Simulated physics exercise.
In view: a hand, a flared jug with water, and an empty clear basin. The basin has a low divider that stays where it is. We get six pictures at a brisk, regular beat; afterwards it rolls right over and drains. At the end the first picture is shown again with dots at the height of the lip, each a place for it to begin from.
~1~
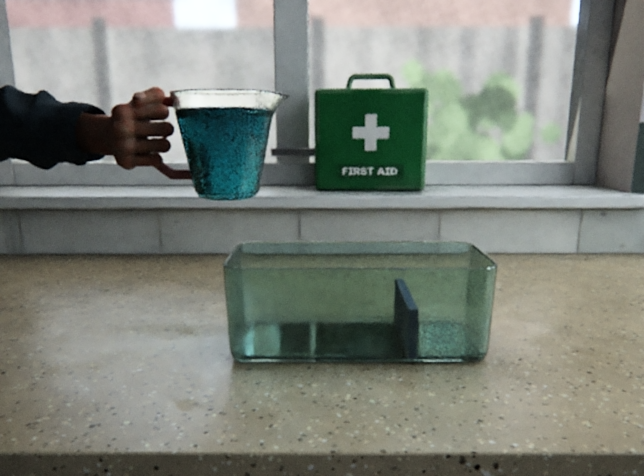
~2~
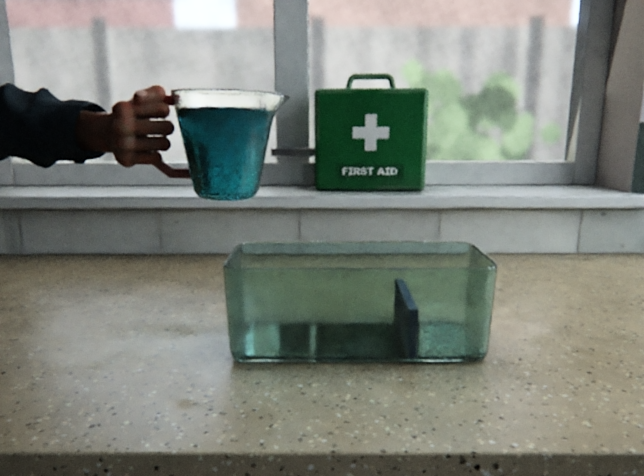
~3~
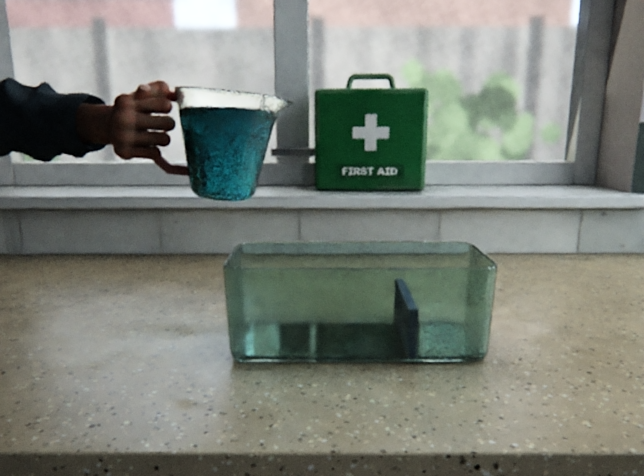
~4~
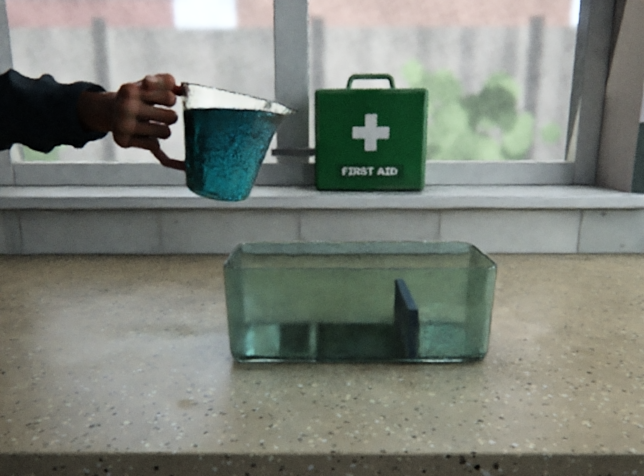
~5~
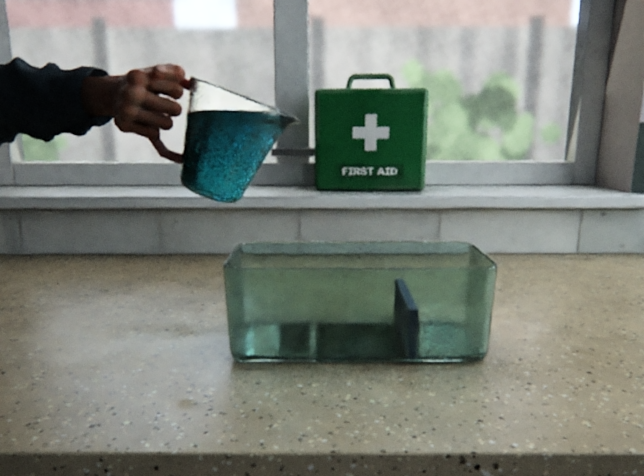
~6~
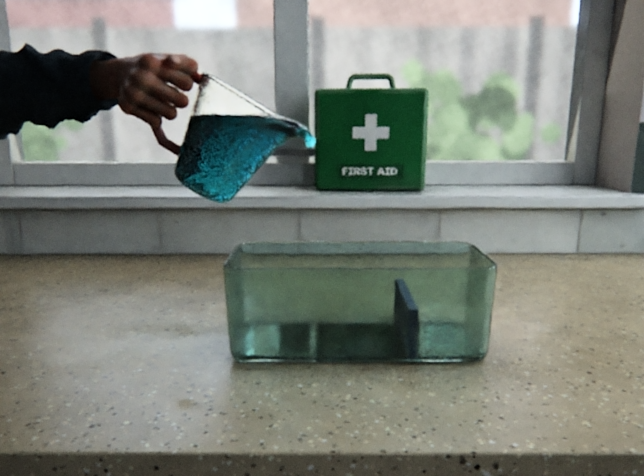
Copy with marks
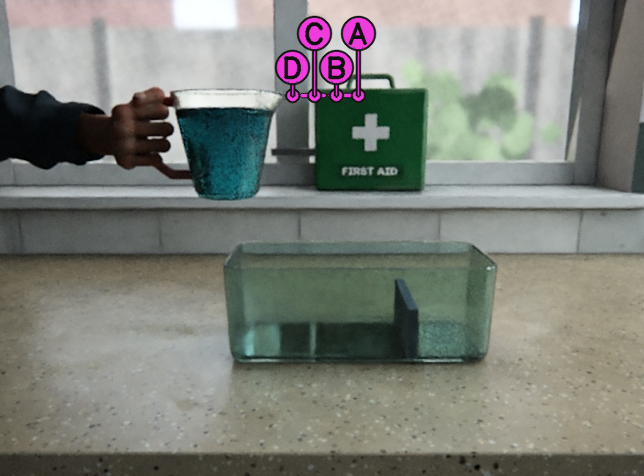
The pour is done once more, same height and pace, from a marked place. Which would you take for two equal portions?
Take A.
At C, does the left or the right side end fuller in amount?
The left side.
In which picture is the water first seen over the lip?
Picture 6.
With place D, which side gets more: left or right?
The left one.
On the marked copy, A at (358, 95); B at (336, 95); C at (314, 95); D at (292, 95).
For place A, about 53 % ends left of the wall and 46 % right of it.
For place B, about 86 % ends left of the wall and 12 % right of it.
For place C, about 96 % ends left of the wall and 2 % right of it.
For place D, about 98 % ends left of the wall and 1 % right of it.
